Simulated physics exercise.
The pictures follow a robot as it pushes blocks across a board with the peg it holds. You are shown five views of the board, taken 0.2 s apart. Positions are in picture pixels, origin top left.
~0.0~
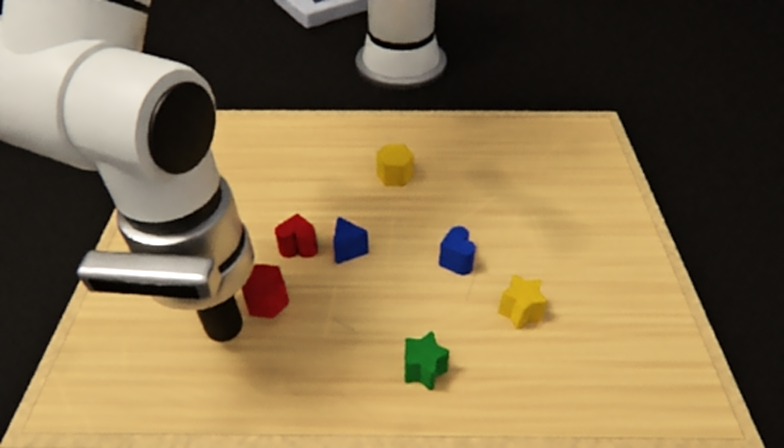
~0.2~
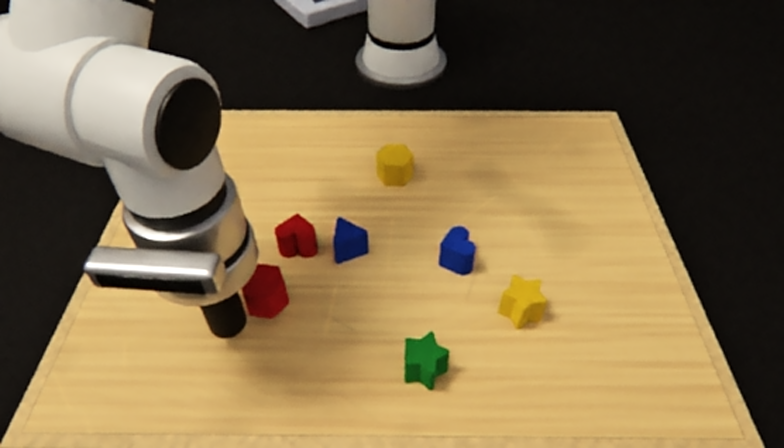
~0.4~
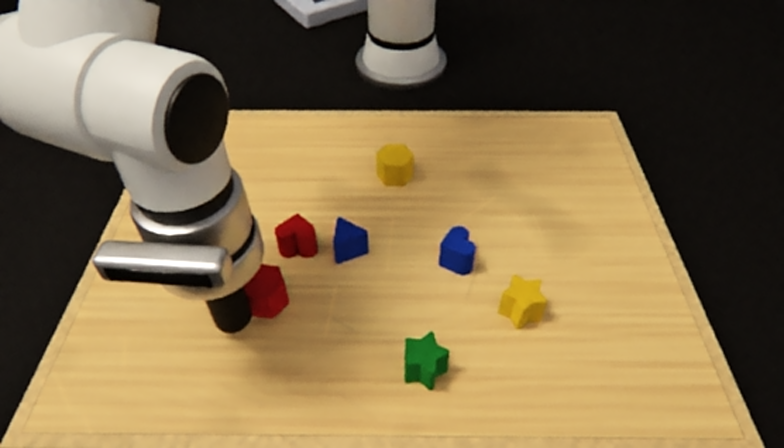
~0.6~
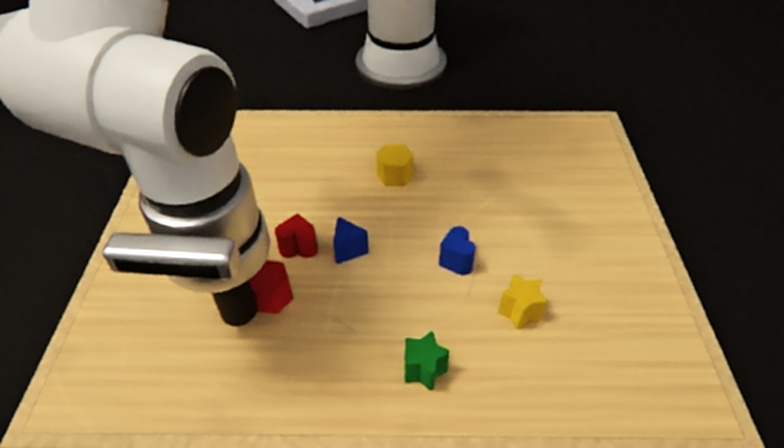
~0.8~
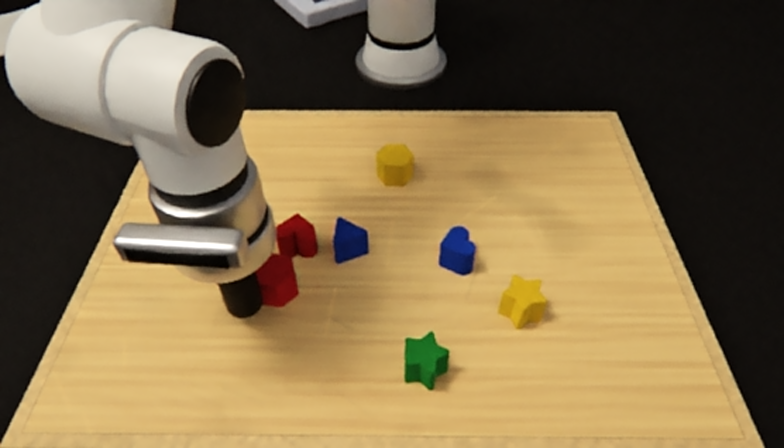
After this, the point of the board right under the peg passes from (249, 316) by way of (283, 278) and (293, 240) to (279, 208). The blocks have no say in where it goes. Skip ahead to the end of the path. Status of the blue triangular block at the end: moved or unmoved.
Well, the blue triangular block shifts from its place.
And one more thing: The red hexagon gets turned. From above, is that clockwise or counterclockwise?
My prediction: CW.
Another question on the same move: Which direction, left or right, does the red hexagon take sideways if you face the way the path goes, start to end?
That block drifts right.
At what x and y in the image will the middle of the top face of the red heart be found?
At the end it should sit near (313, 191).
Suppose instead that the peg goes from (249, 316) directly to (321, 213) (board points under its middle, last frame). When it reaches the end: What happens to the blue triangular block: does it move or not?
It is shoved along.
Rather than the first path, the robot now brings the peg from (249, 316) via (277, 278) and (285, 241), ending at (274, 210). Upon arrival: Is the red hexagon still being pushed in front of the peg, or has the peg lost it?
The peg has lost it.
On the path given first. One third of the way, peg at (281, 265); red hexagon at (312, 241), turned 35° clockwise; red heart at (301, 218), turned 20° anticlockwise.
Two thirds of the way, peg at (290, 227); red hexagon at (326, 230), turned 70° clockwise; red heart at (313, 198), turned 15° anticlockwise; blue triangular block at (357, 228).
At the end, peg at (277, 197); red hexagon at (326, 230), turned 70° clockwise; red heart at (313, 191), turned 30° clockwise; blue triangular block at (357, 228).
